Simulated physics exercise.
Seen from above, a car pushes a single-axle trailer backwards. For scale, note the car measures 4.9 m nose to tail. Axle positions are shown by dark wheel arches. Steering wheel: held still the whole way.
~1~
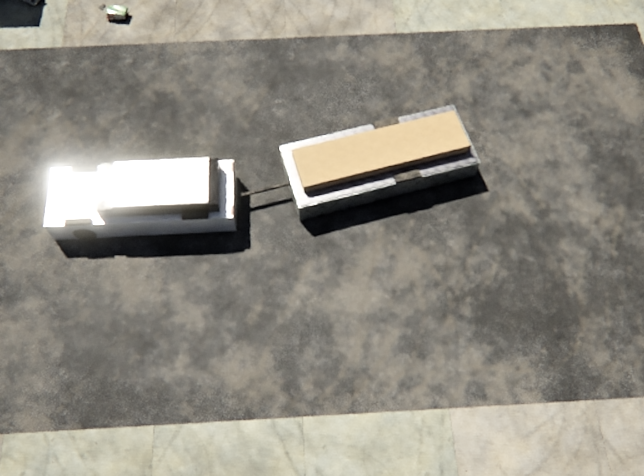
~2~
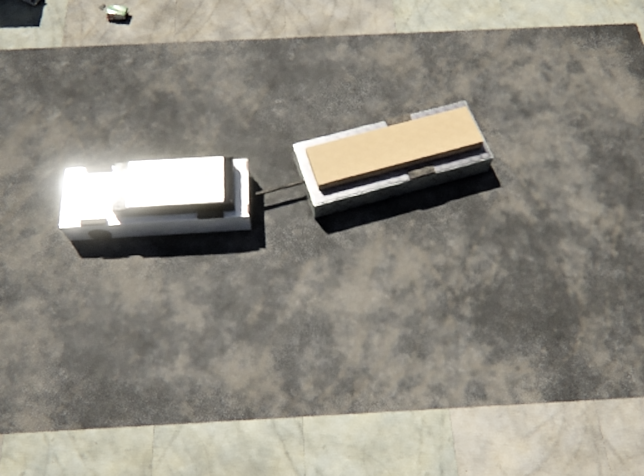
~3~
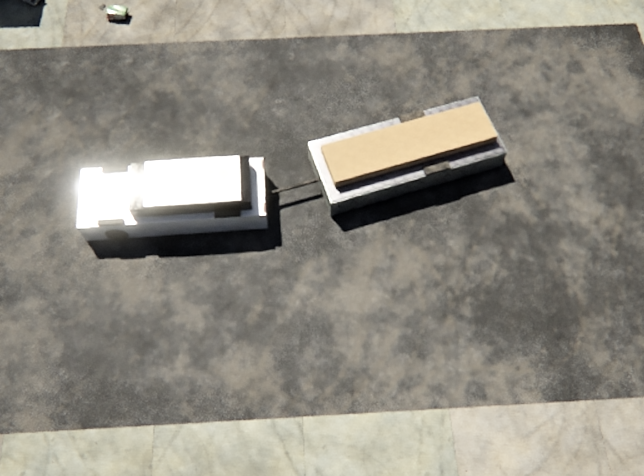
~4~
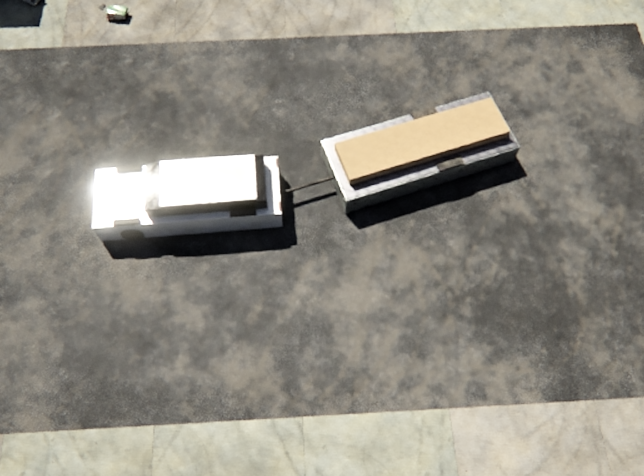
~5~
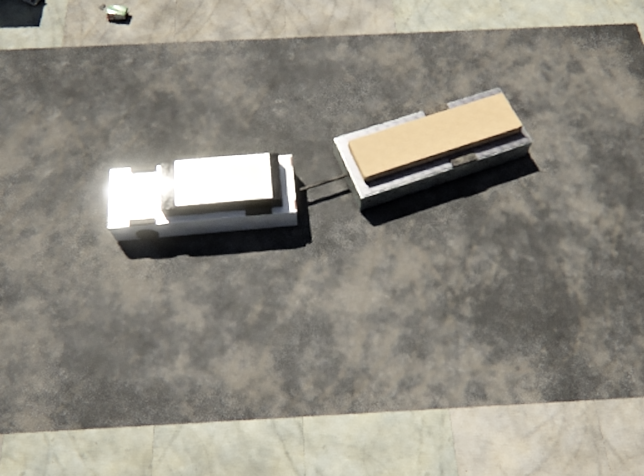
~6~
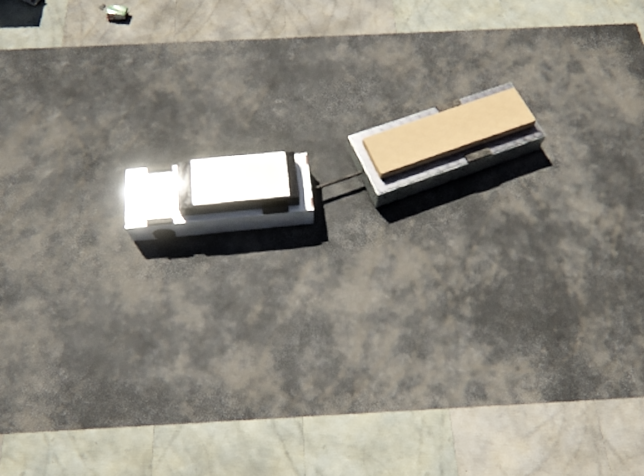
On a dark, mottled rectangle of ground bordered by pale paving, a white car sits at the left, linked to a tan-topped trailer angled slightly upward. The car backs slowly to the right, pushing the trailer right and slightly up, and the bend between them grows very slightly.
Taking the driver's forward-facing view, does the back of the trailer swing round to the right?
Yes.
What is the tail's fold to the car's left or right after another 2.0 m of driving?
Roughly 20 degrees toward its right side.
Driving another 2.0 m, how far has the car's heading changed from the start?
It has turned about 6°.
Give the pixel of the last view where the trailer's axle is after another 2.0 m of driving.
The axle sits near (520, 107).
With 2.0 m more driven, the tail is 19° to the car's right, the car has turned 6° and the trailer's axle is at (520, 107) of the last picture.
With 3.9 m more driven, the tail is 24° to the car's right, the car has turned 9° and the trailer's axle is at (569, 80) of the last picture.
With 5.9 m more driven, the tail is 32° to the car's right, the car has turned 12° and the trailer's axle is at (605, 50) of the last picture.
With 7.8 m more driven, the tail is 44° to the car's right, the car has turned 15° and the trailer's axle is at (627, 18) of the last picture.
With 9.8 m more driven, the tail is 60° to the car's right, the car has turned 18° and the trailer's axle is out of the picture; it has jack-knifed.
